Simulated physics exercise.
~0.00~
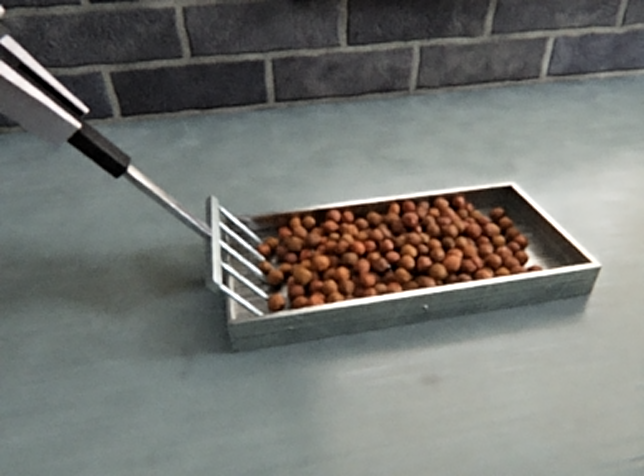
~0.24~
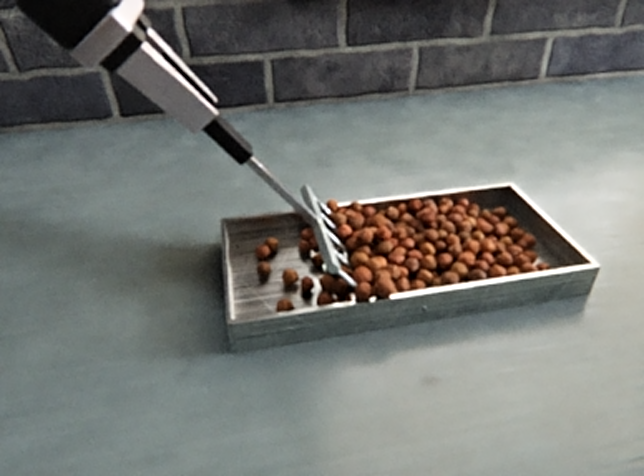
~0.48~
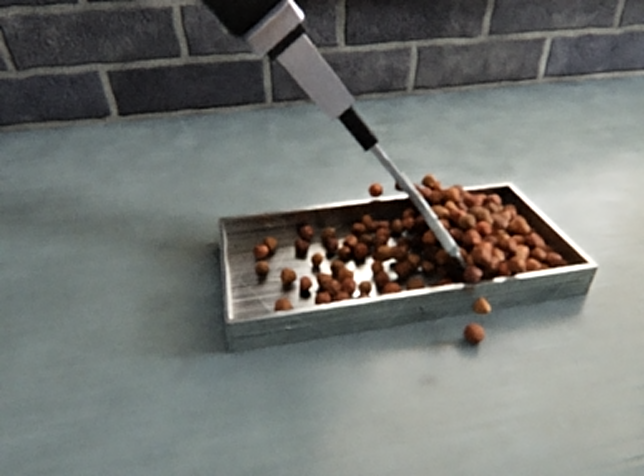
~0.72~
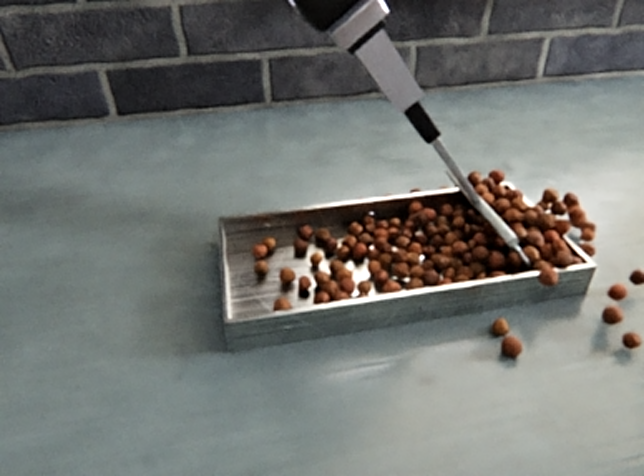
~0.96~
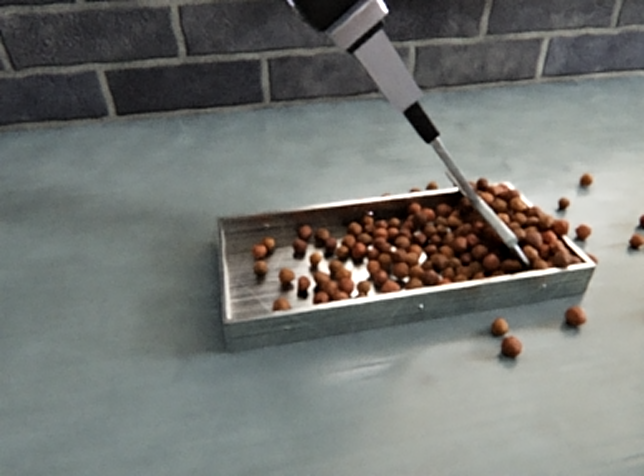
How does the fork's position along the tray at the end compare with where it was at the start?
The fork starts at the left end of the tray, and by the end it is near the right end, among the heaped nuts.
